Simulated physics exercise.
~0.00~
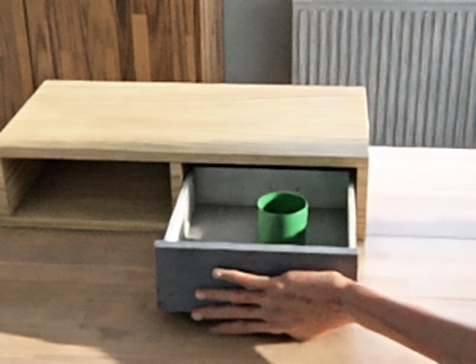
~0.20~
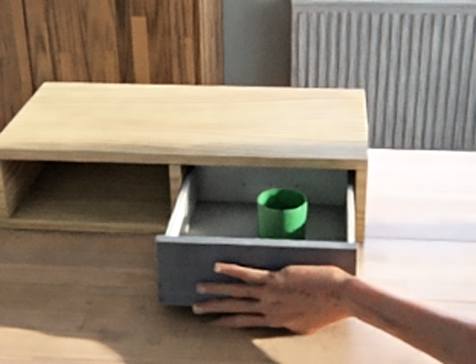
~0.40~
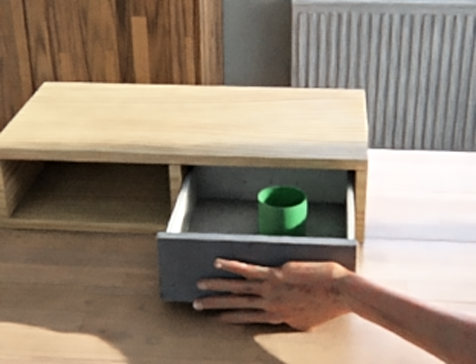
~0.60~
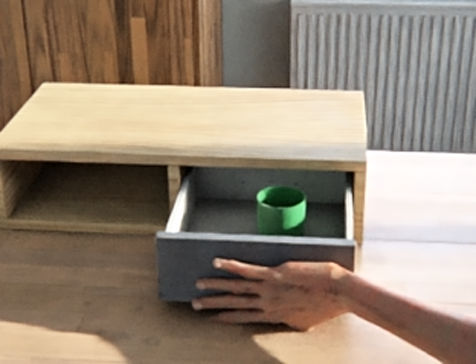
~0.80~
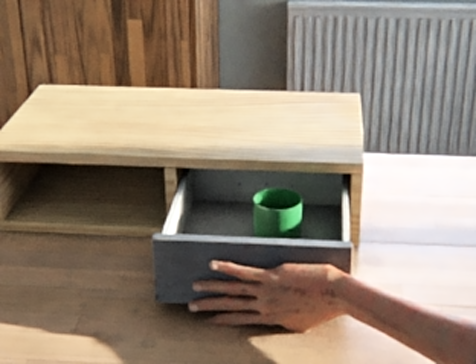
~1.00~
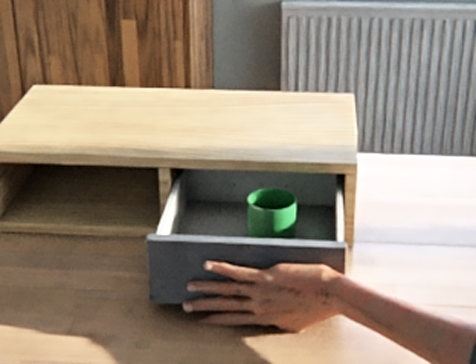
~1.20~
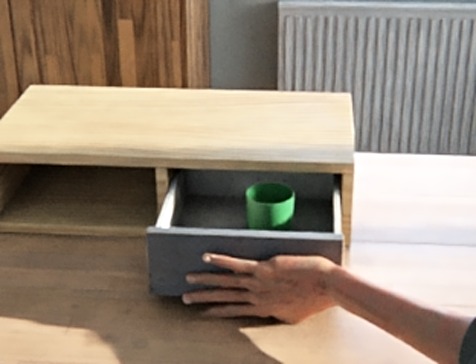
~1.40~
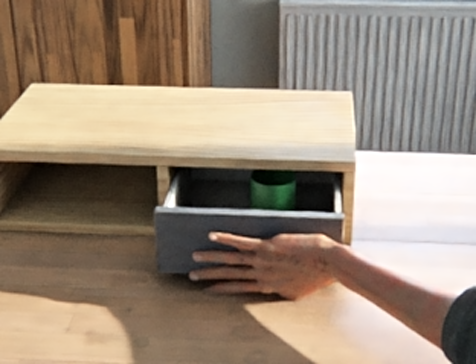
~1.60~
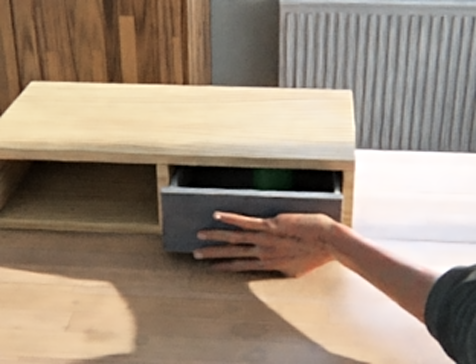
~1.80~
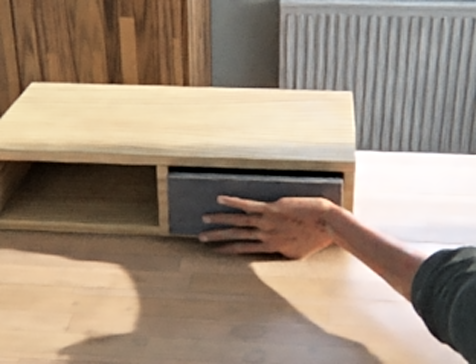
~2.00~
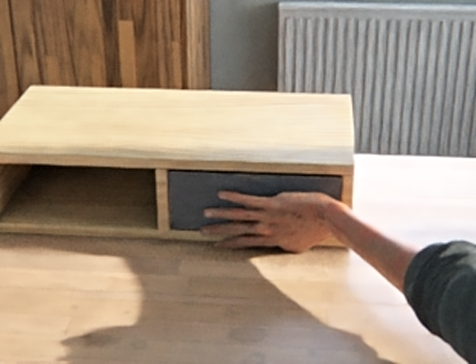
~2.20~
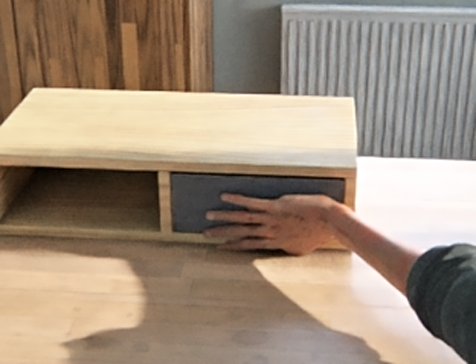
A hand rested against the front of an open gray drawer holding a green cup, in a low wooden unit, then pushed it steadily inward until the cup disappeared from view and the drawer was fully shut, the hand still on it.
